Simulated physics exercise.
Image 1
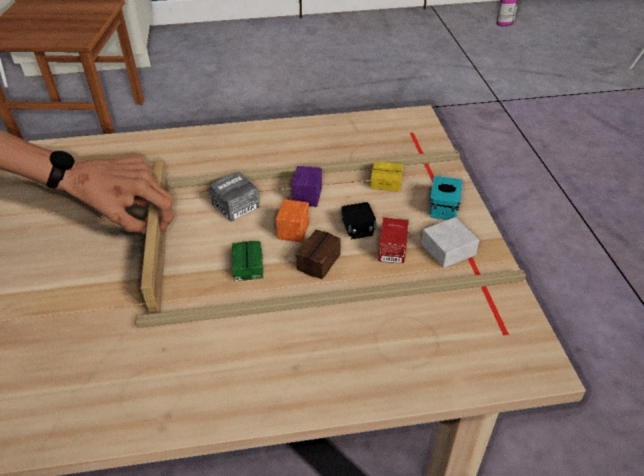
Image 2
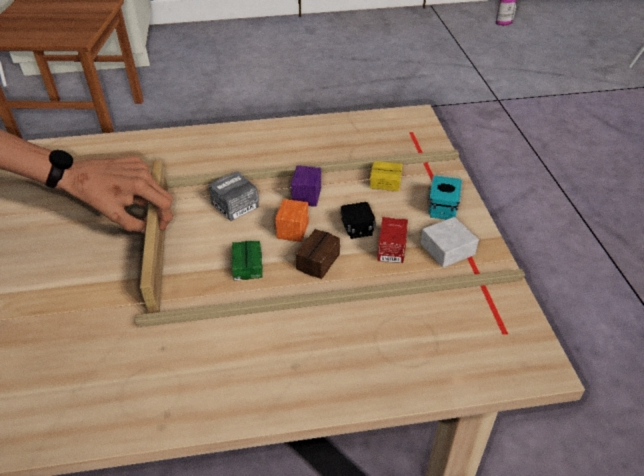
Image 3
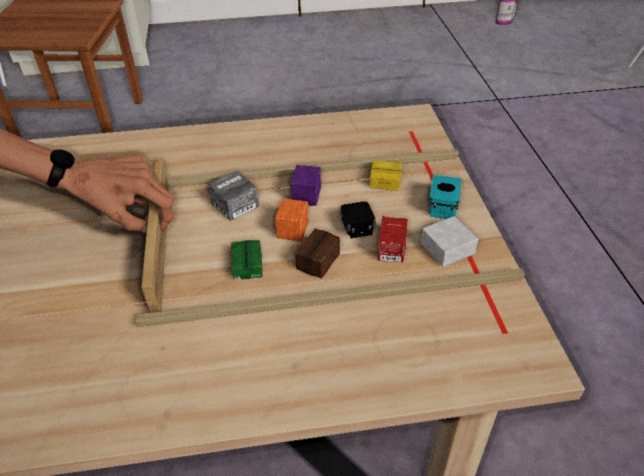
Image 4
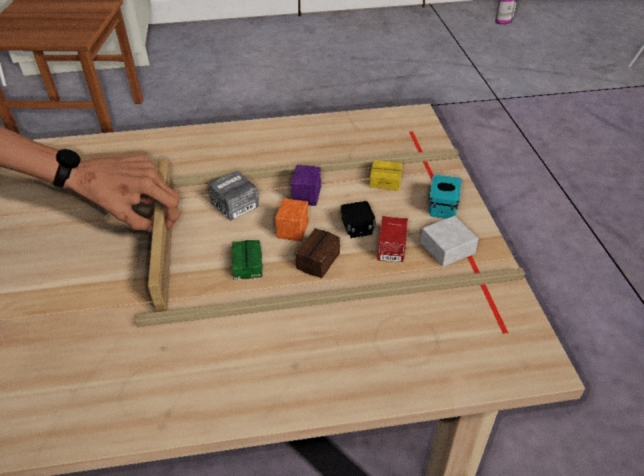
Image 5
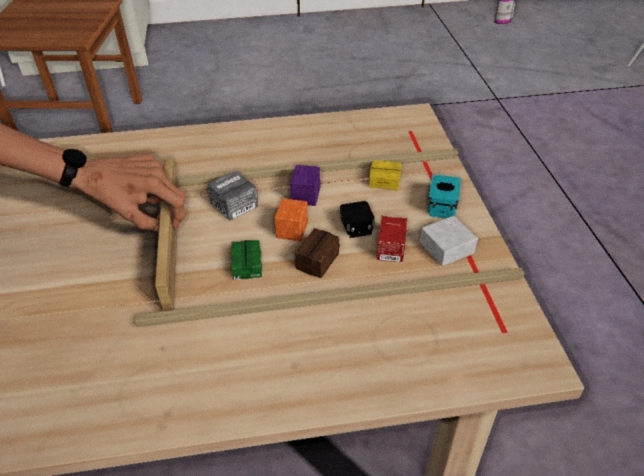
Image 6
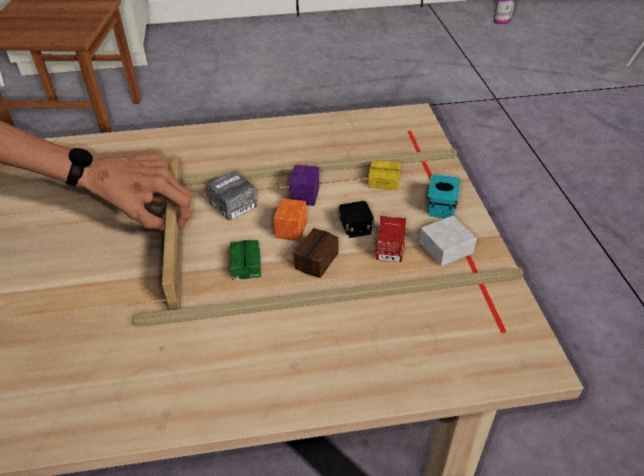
On a wooden table, a hand slides a wooden board slightly right toward scattered colourful blocks.
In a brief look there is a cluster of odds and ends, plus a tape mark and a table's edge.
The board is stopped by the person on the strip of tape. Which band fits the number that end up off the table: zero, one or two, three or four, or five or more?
The count that drops over the edge is at least five.
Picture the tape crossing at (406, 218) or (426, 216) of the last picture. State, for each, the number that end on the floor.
1 and 3.
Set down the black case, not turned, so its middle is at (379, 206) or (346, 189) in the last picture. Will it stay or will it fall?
Well, the black case is gone in the first case and is gone in the second.
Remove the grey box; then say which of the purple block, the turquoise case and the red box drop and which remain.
The purple block holds on; the turquoise case is lost; the red box falls.
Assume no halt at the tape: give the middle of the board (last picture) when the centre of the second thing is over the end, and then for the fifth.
About (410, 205), then (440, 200).
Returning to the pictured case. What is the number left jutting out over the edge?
The total comes out at 2.
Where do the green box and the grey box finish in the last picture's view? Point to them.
Roughly (474, 232), and the other roughly (454, 177).
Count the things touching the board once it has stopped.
In contact: 3.
A little later, none off yet; turquoise case at rest near (443, 196); white block at rest near (447, 240); yellow box at rest near (384, 175).
Next, none off yet; turquoise case at rest near (443, 196); white block shifted about its own width near (481, 238); yellow box shifted about its own width near (426, 169).
When it is over, the number that fall off is five or more; down, purple block, red box, yellow box, white block and turquoise case.
